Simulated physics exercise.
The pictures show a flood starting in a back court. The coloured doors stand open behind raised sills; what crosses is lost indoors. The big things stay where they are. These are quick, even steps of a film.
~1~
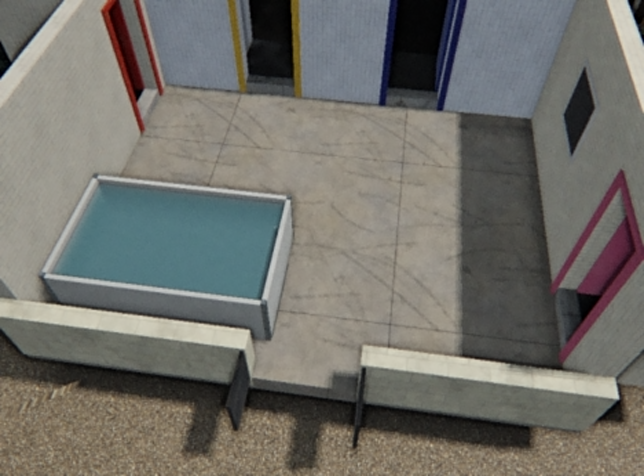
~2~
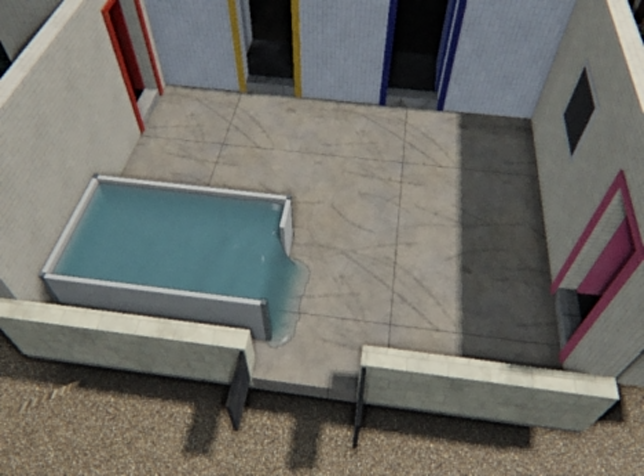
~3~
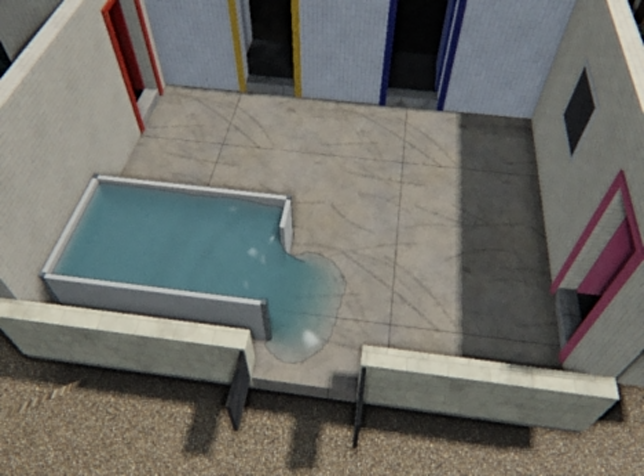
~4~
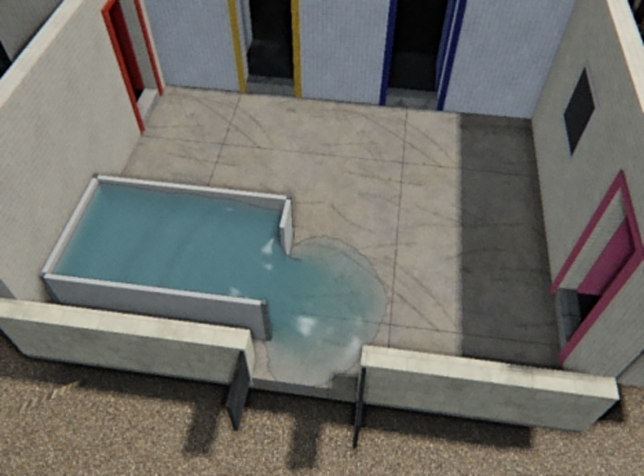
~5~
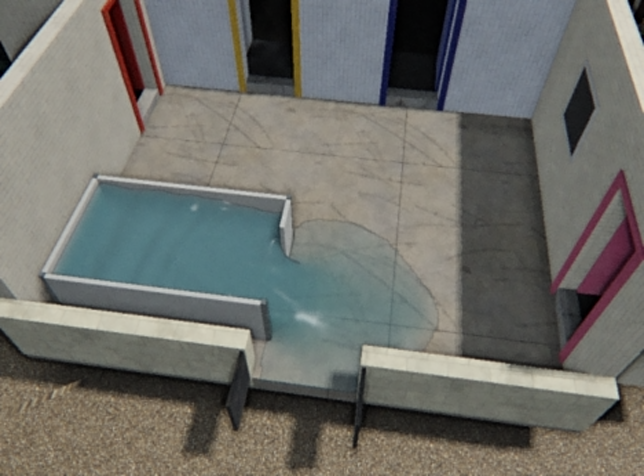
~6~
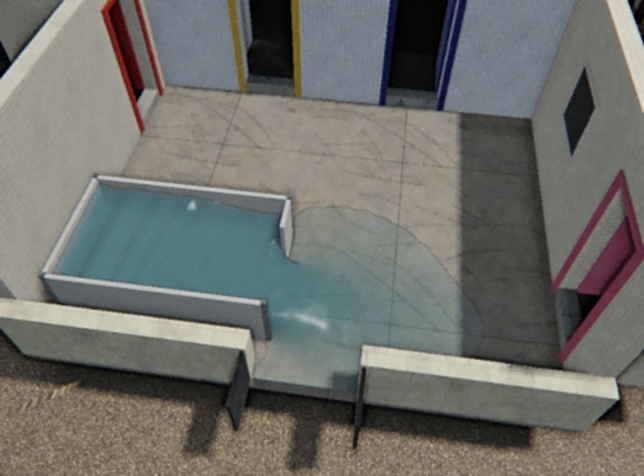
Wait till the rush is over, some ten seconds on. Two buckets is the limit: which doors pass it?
The yellow door holds within the limit; the red door holds within the limit; the blue door holds within the limit; the pink door floods.
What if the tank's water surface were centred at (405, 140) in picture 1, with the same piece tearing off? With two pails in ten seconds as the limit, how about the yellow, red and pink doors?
Then: Yellow stays under, red is over, pink keeps below it.
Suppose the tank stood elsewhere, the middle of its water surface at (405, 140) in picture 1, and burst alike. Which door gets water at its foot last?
The red door.
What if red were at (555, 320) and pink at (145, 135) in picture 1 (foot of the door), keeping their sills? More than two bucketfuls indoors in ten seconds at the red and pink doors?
In short: Red takes more; pink holds.
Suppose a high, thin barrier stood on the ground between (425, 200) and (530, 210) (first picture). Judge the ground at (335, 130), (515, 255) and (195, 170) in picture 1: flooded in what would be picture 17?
As listed: Not flooded, wet, dry.
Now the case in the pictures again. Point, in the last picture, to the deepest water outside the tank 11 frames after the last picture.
I would point to (543, 398).
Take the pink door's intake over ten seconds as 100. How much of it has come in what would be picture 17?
Close to 25 %.
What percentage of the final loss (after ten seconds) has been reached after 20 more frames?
Some 70 per cent.
A moment on, water covers 35 % of the floor; the yellow door not reached, the red door not reached, the blue door not reached, the pink door under two buckets in.
Next, water covers 35 % of the floor; the yellow door not reached, the red door not reached, the blue door not reached, the pink door over two buckets in.
Then, water covers 45 % of the floor; the yellow door not reached, the red door not reached, the blue door not reached, the pink door far over two buckets in.
Later, water covers 80 % of the floor; the yellow door wet at the sill, nothing in, the red door wet at the sill, nothing in, the blue door wet at the sill, nothing in, the pink door far over two buckets in.
In the end, water covers 95 % of the floor; the yellow door wet at the sill, nothing in, the red door wet at the sill, nothing in, the blue door wet at the sill, nothing in, the pink door far over two buckets in.
